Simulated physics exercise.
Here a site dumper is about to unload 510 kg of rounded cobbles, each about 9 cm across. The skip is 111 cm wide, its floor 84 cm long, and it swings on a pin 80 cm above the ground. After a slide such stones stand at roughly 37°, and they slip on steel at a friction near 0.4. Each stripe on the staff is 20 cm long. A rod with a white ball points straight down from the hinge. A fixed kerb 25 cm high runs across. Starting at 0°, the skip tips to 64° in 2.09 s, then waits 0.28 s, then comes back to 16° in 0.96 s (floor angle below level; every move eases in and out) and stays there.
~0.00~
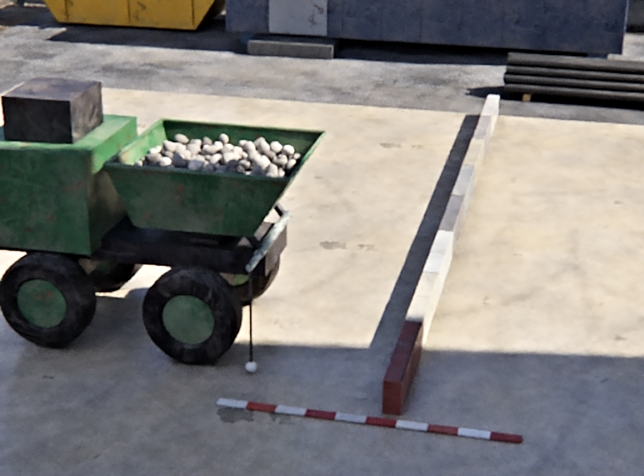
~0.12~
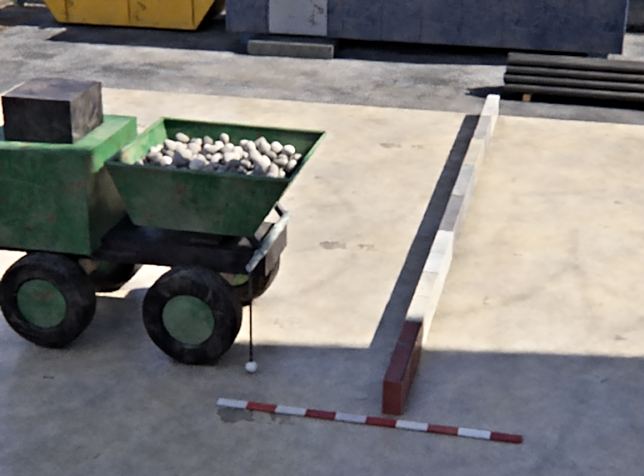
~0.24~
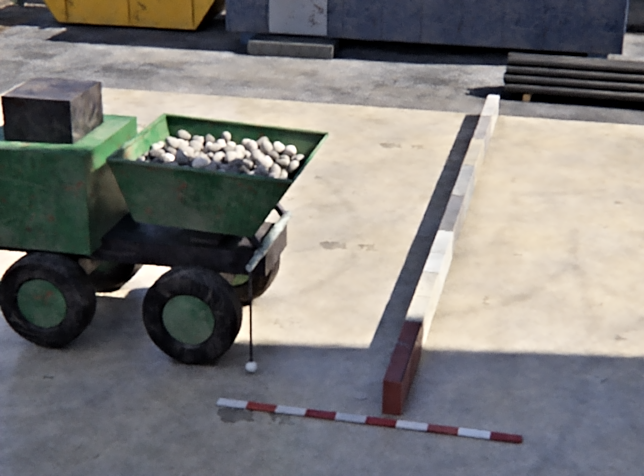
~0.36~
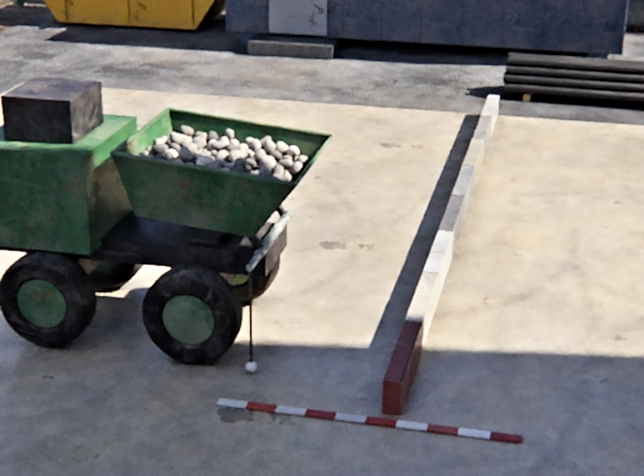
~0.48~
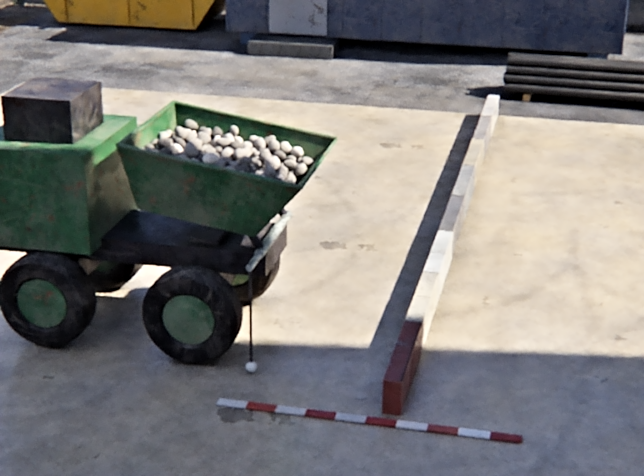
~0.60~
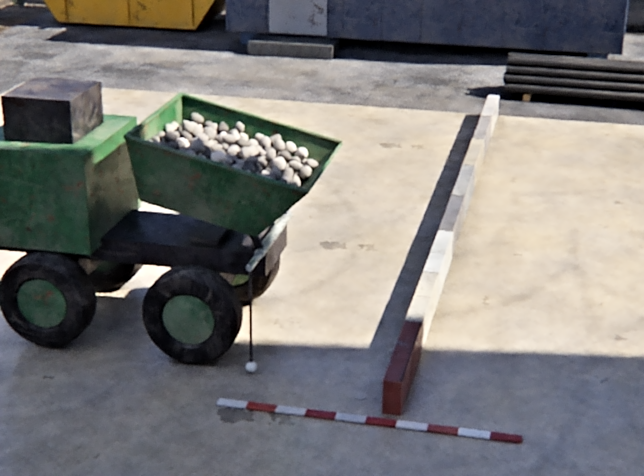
A green dumper's skip, heaped with rounded grey stones, tilted slowly forward to the right, its back edge rising while the wheels stayed still beside a low wall and a red-and-white striped staff.
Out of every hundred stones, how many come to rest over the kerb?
About 25 per cent.
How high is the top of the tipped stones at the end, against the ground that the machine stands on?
About 34 cm above it.
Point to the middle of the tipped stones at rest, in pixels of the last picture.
Around (398, 345).
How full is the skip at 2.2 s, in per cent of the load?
Roughly 80 per cent is still inside.
After 1.6 s the floor is at 54°; 100 % in the skip; the foremost stones are at (342, 200).
After 2.2 s the floor is at 64°; 81 % in the skip, 18 % on this side of the kerb, 1 % over the kerb; the foremost stones are at (428, 328).
After 3.8 s the floor is at 16°; 45 % in the skip, 31 % on this side of the kerb, 23 % over the kerb; the foremost stones are at (595, 387).
After 6.5 s the floor is at 16°; 45 % in the skip, 31 % on this side of the kerb, 23 % over the kerb; the foremost stones are at (595, 387).
